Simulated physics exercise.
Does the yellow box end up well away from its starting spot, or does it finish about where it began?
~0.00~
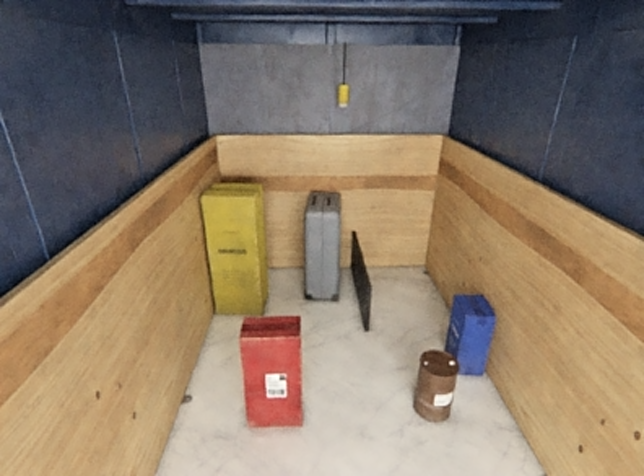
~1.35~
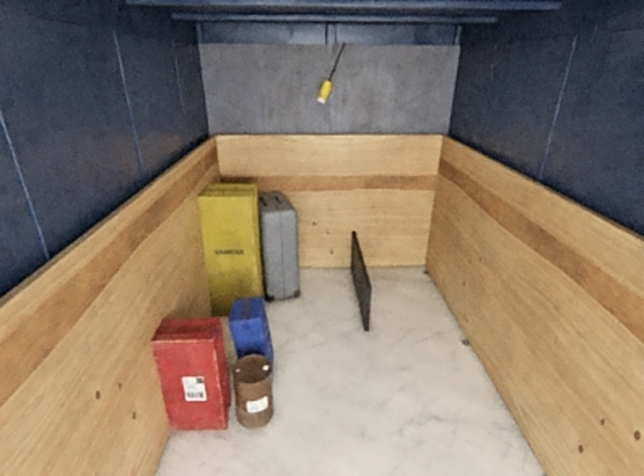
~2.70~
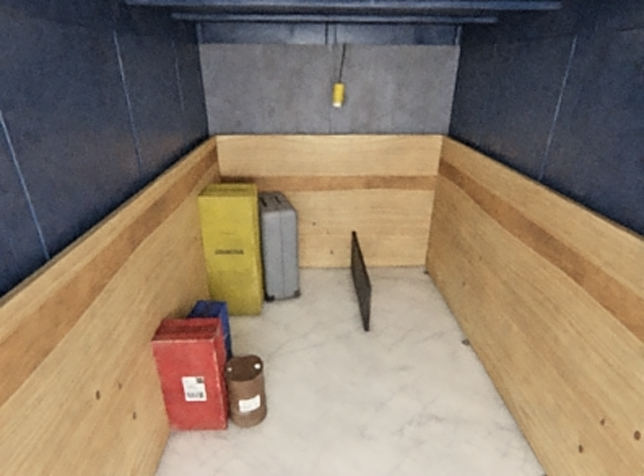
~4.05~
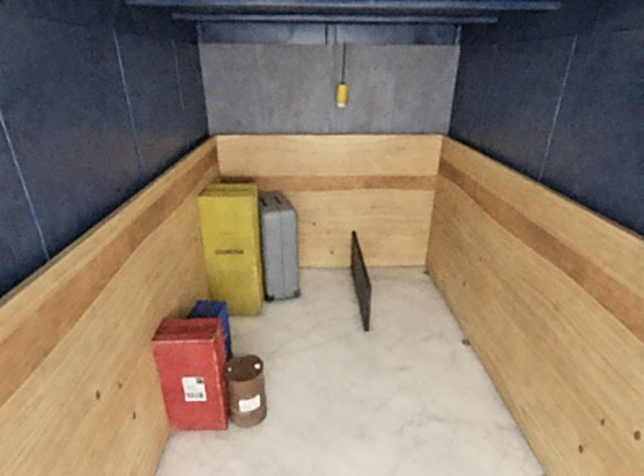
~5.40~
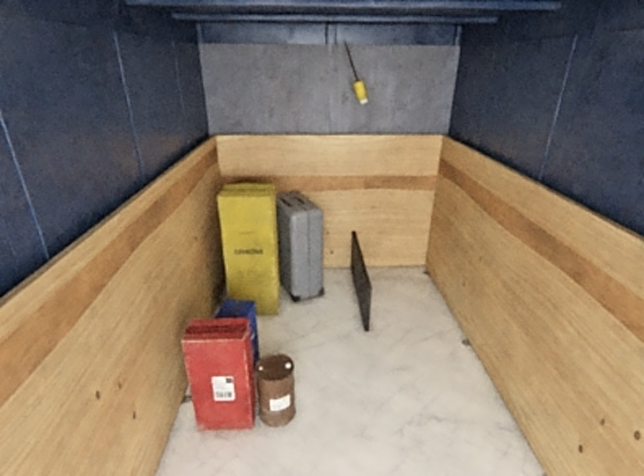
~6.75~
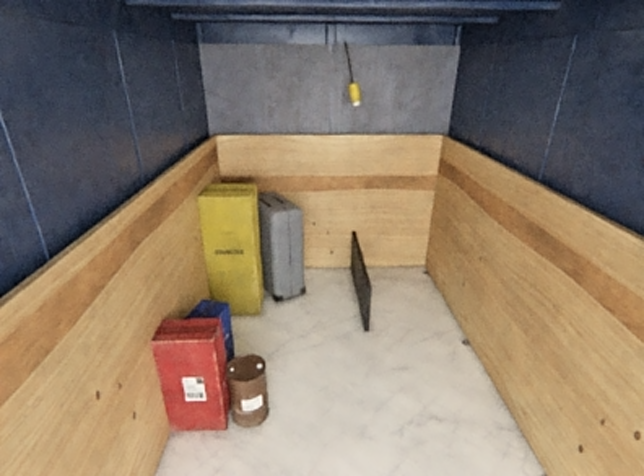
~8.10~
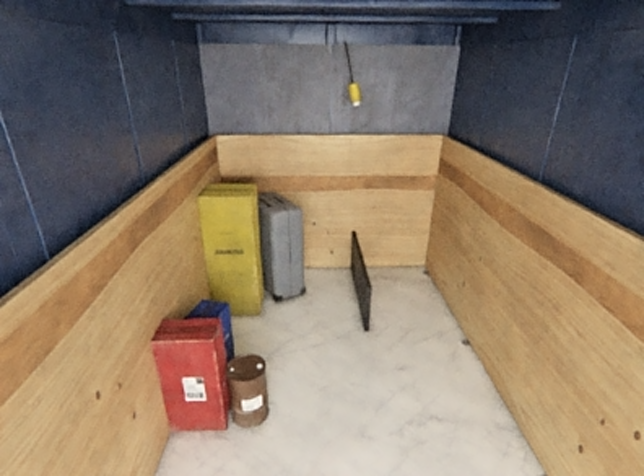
The yellow box finishes about where it began, still standing upright near the left wall.
In the load bay of a van, the blue box and brown canister slid left across the floor toward the red box, while the grey case shifted closer to the yellow box. Everything slid slightly right, then back left, and ended upright.
